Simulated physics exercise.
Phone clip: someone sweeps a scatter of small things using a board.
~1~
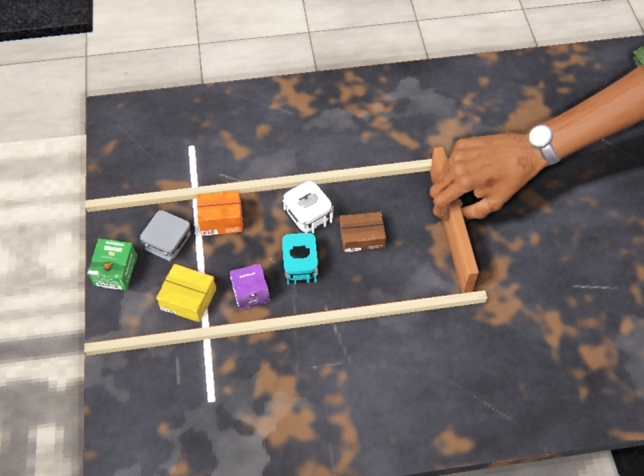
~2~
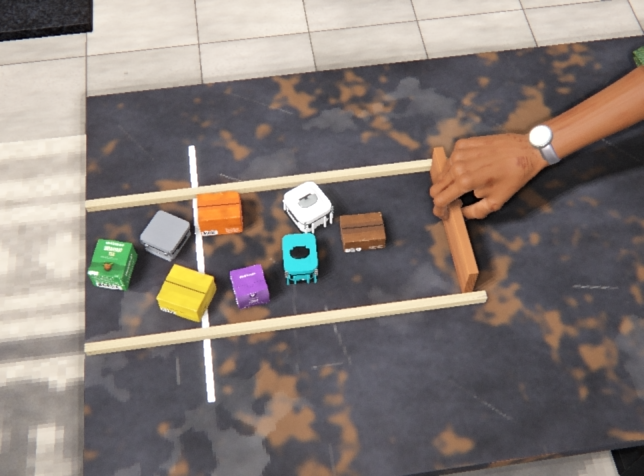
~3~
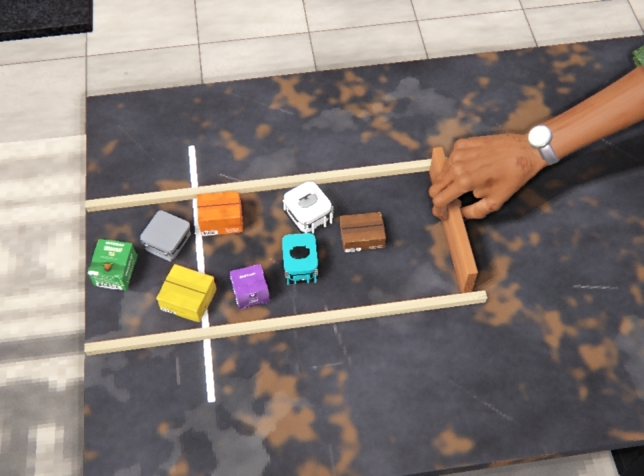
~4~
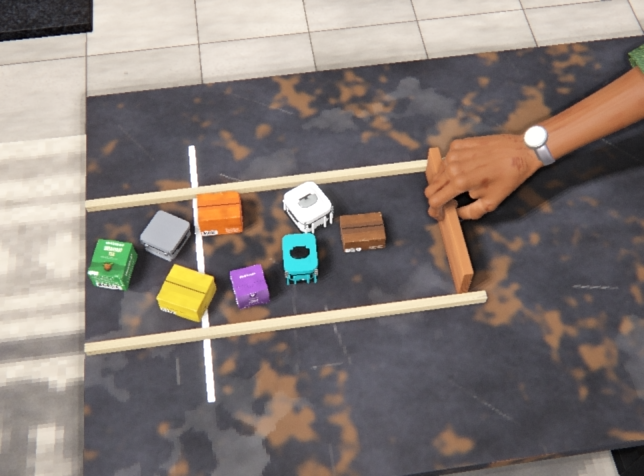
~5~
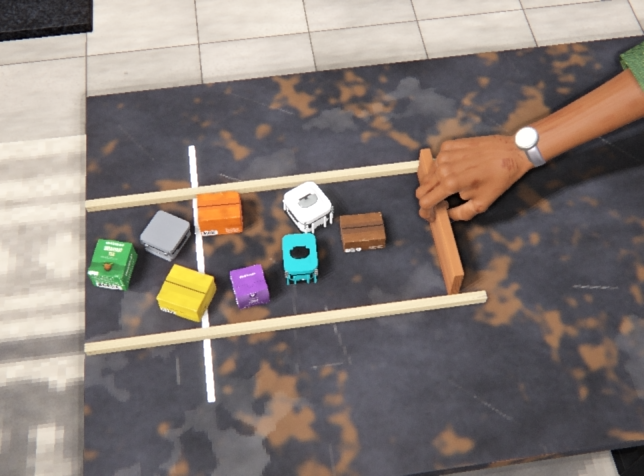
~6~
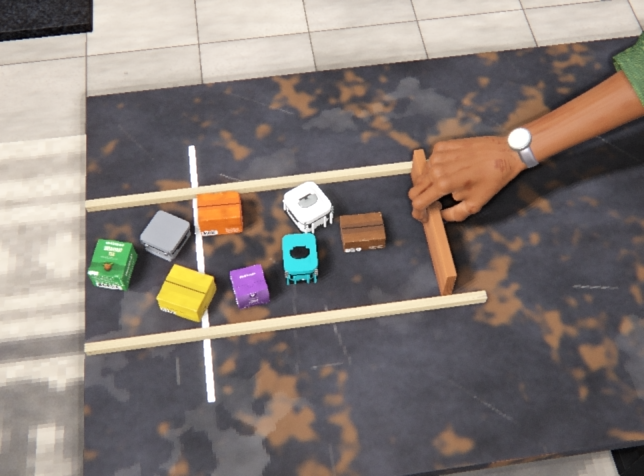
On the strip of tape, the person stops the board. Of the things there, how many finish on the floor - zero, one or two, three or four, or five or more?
Zero finish on the floor.
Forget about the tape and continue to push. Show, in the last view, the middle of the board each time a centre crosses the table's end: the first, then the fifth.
First at (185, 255), next at (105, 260).
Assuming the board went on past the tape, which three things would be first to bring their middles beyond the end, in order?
Order noted: Grey case, then green box, then orange box.
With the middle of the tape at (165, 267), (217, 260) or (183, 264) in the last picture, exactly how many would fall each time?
You'd get 1, then 0, then 0.
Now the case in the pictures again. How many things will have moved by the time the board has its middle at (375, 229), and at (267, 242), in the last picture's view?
Answer - first 1, then 7.
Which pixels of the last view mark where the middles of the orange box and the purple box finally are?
Orange box: About (140, 220); purple box: About (166, 311).
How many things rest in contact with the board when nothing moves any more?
The count comes out at 3.
Soon after, none off yet; green box at rest near (113, 265); grey case at rest near (167, 236); yellow box at rest near (187, 293).
In the end, the number that fall off is zero.
